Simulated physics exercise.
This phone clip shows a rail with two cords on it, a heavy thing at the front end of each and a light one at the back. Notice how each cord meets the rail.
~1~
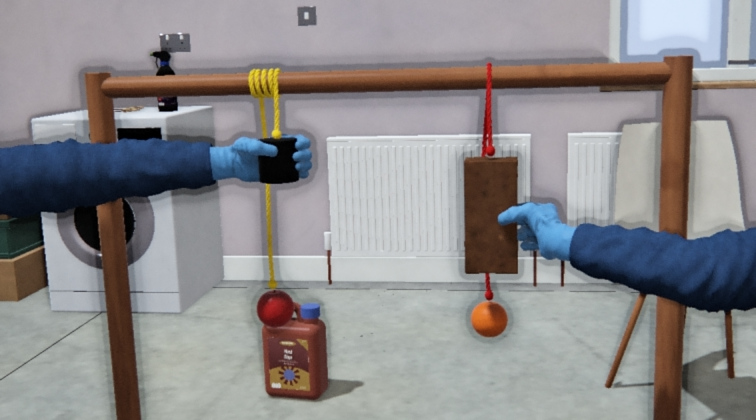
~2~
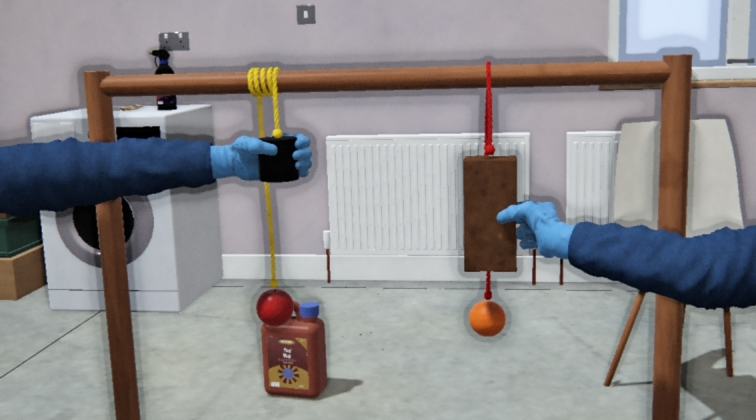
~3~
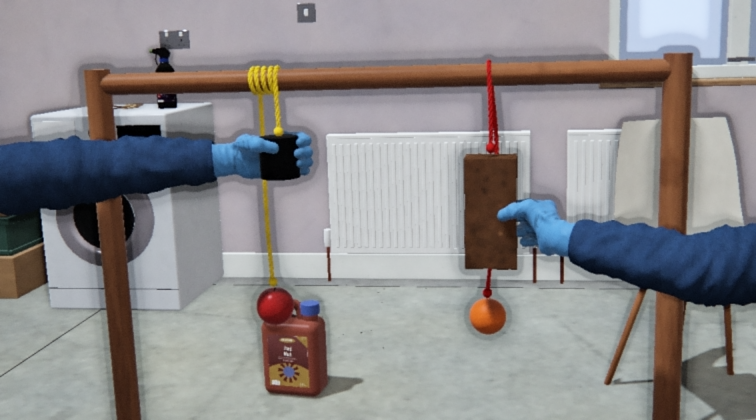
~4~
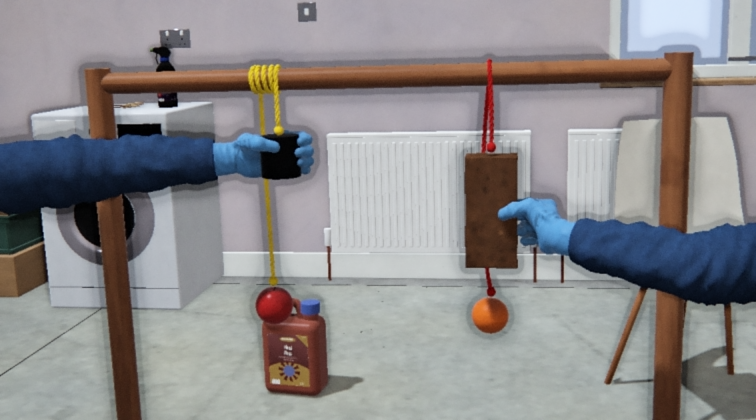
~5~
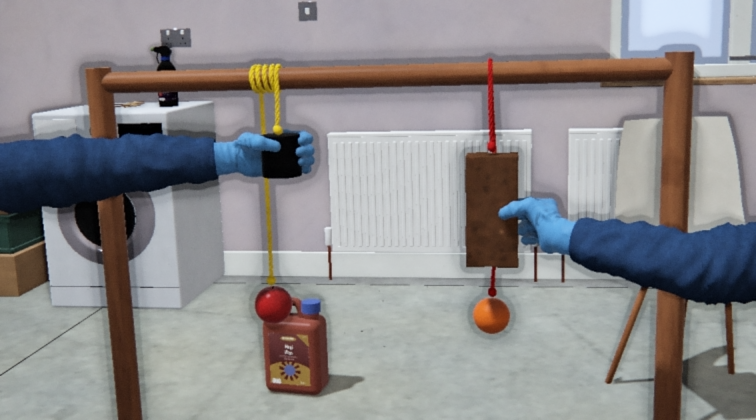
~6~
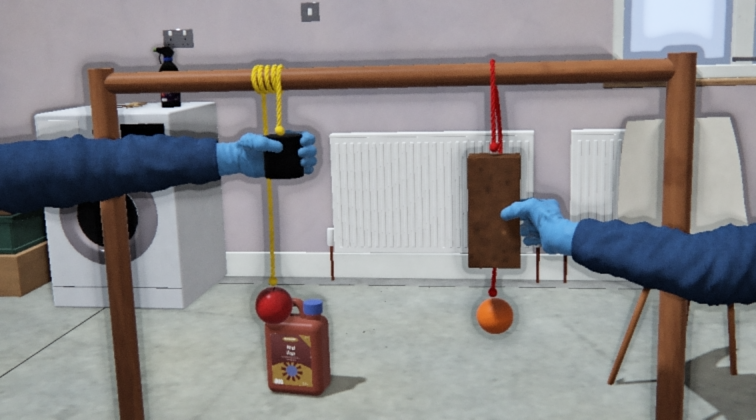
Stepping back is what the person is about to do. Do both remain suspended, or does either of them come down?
After release, the weight remains suspended, the brick comes down.
Then, 0.32 s later than the last view, weight in the air near (283, 158); brick dropping near (494, 313).
Then, 0.66 s later than the last view, weight in the air near (282, 159); brick on the floor.
Then, 1.00 s later than the last view, weight in the air near (283, 160); brick on the floor.
Finally, weight in the air near (282, 159); brick on the floor. The weight is held and the brick pulls its rope through.
